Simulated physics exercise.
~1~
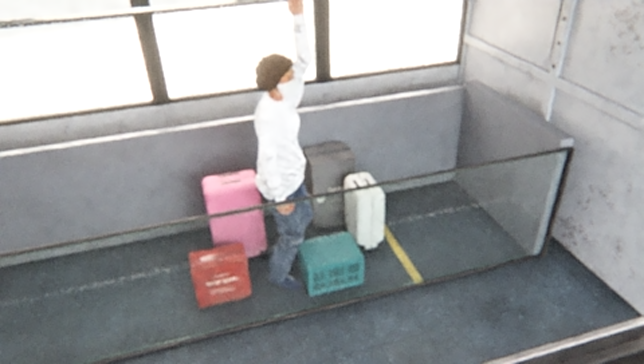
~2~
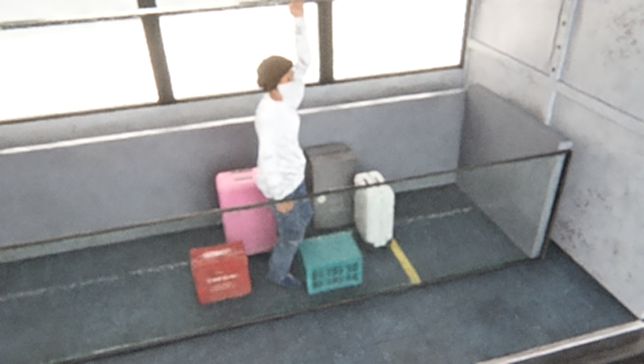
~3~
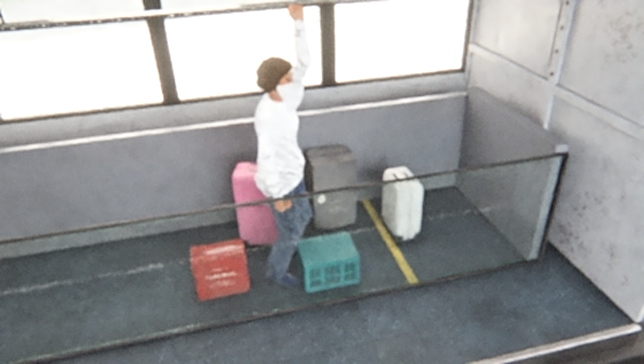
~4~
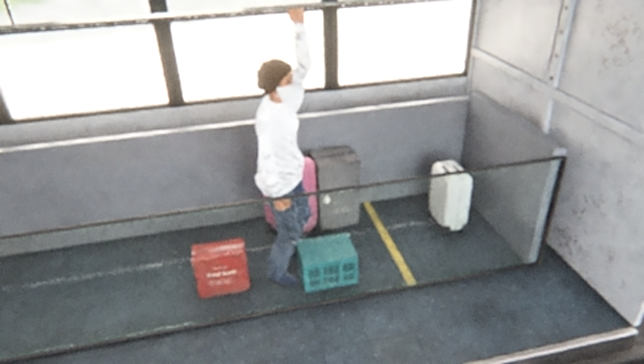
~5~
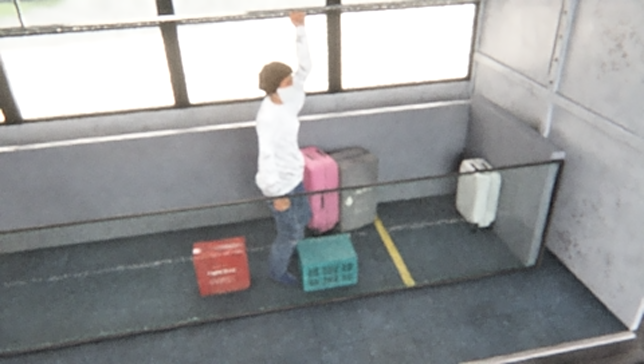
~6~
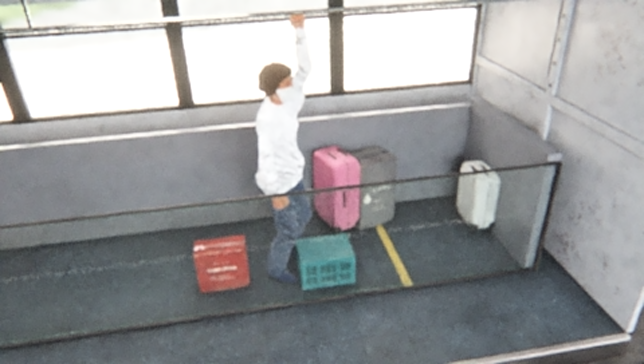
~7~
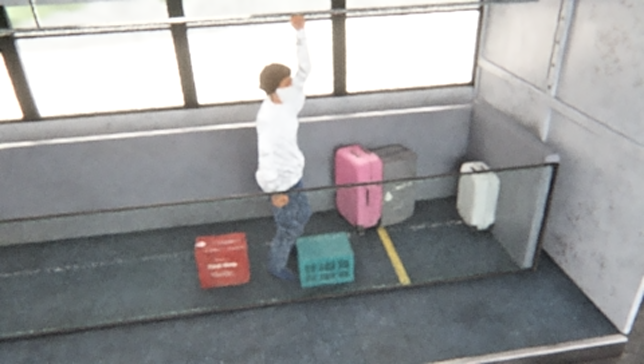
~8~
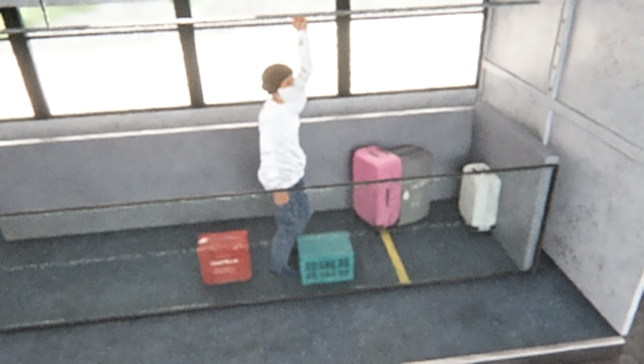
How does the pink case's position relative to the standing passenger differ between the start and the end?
At the start the pink case stands just to the left of the passenger, and by the end it is well to the passenger's right, beside the grey bag near the yellow line.
